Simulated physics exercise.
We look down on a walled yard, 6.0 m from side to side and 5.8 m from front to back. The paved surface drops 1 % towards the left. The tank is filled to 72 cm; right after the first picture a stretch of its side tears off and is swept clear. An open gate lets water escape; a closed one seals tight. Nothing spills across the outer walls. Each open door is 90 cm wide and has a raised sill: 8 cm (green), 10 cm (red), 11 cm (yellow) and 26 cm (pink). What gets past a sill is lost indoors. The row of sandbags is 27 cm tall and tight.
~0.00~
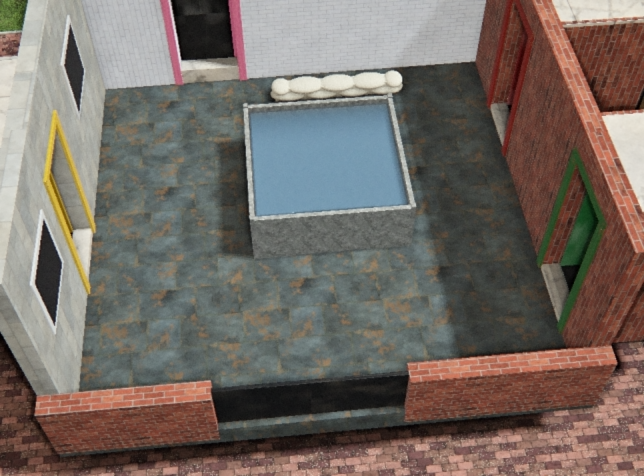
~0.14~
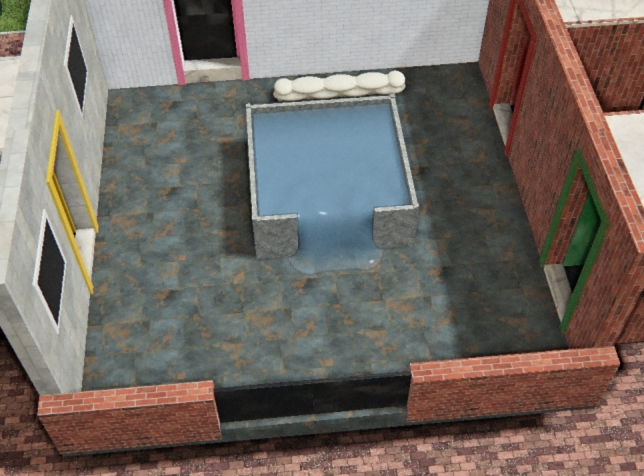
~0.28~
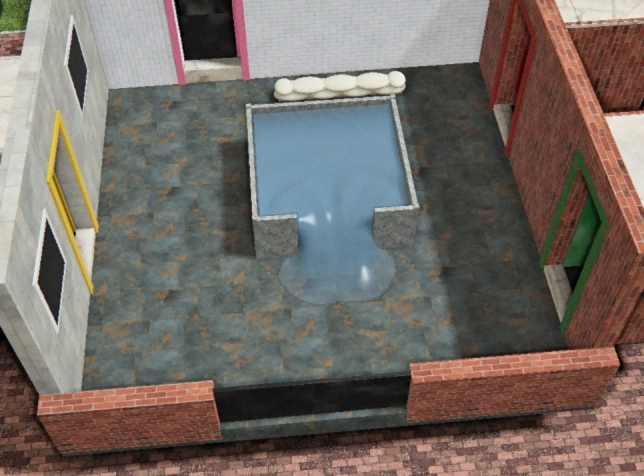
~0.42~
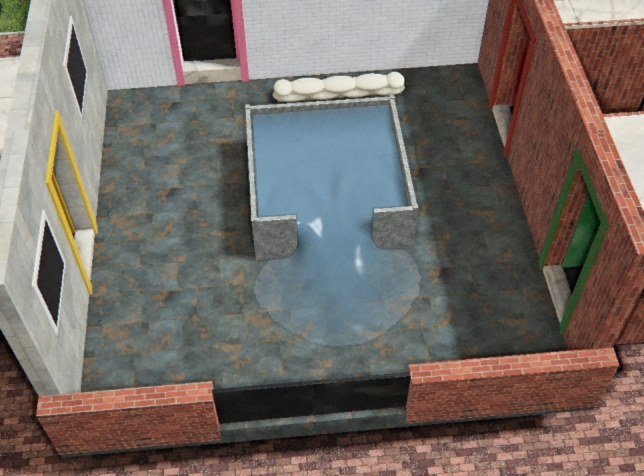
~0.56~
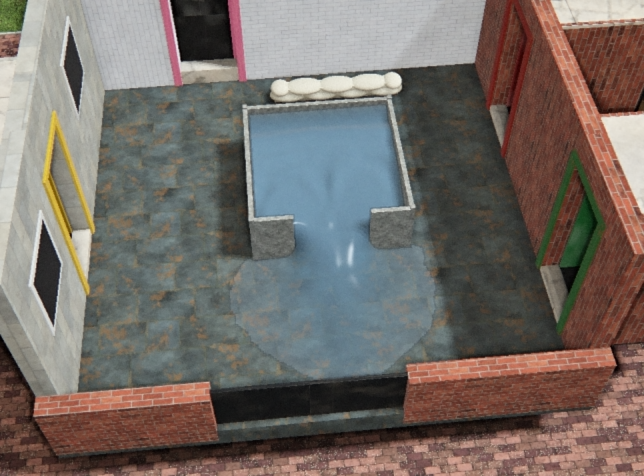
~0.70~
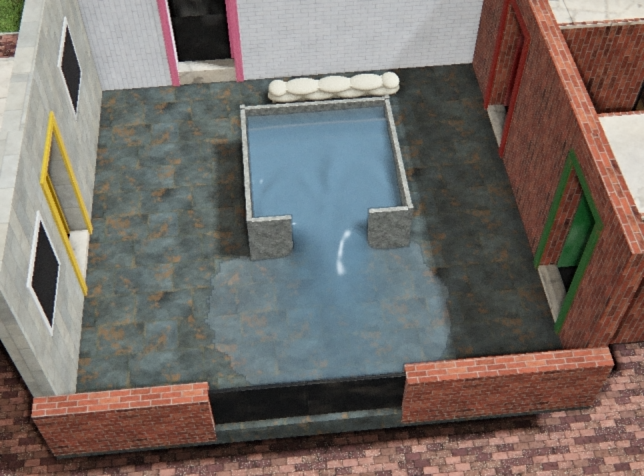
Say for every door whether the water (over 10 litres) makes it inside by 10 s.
Door by door: At the green door it exceeds the limit; at the red door it stays under the limit; at the yellow door it keeps below the limit; at the pink door it keeps below the limit.
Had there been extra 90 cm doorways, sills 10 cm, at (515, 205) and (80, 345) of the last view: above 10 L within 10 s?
In that order: Not over, above.
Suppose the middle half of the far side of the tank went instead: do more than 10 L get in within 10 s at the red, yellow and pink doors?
Then: Red past it, yellow below, pink under.
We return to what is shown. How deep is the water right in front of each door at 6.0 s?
In cm: Green 12, red 3, yellow 9, pink 10.
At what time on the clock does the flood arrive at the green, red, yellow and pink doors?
Green 2.0 s, red 3.2 s, yellow 2.4 s, pink 5.0 s.
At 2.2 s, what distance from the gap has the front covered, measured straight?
About 4.0 m.
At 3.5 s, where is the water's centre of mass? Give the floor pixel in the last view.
Near (314, 271).
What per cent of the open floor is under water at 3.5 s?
About 60 per cent.
After 1.4 s water covers 25 % of the floor and is deepest (38 cm) near (335, 400); green door not reached, red door not reached, yellow door not reached, pink door not reached.
After 2.2 s water covers 30 % of the floor and is deepest (40 cm) near (74, 425); green door 10 cm at the sill, 0 L in, red door not reached, yellow door not reached, pink door not reached.
After 3.5 s water covers 60 % of the floor and is deepest (28 cm) near (74, 425); green door 15 cm at the sill, 26 L in, red door 2 cm at the sill, 0 L in, yellow door 9 cm at the sill, 0 L in, pink door not reached.
After 6.0 s water covers 95 % of the floor and is deepest (18 cm) near (74, 425); green door 12 cm at the sill, 67 L in, red door 3 cm at the sill, 0 L in, yellow door 9 cm at the sill, 0 L in, pink door 10 cm at the sill, 0 L in.
After 10.0 s water covers 95 % of the floor and is deepest (16 cm) near (94, 194); green door 6 cm at the sill, 74 L in, red door 9 cm at the sill, 0 L in, yellow door 7 cm at the sill, 0 L in, pink door 13 cm at the sill, 0 L in.
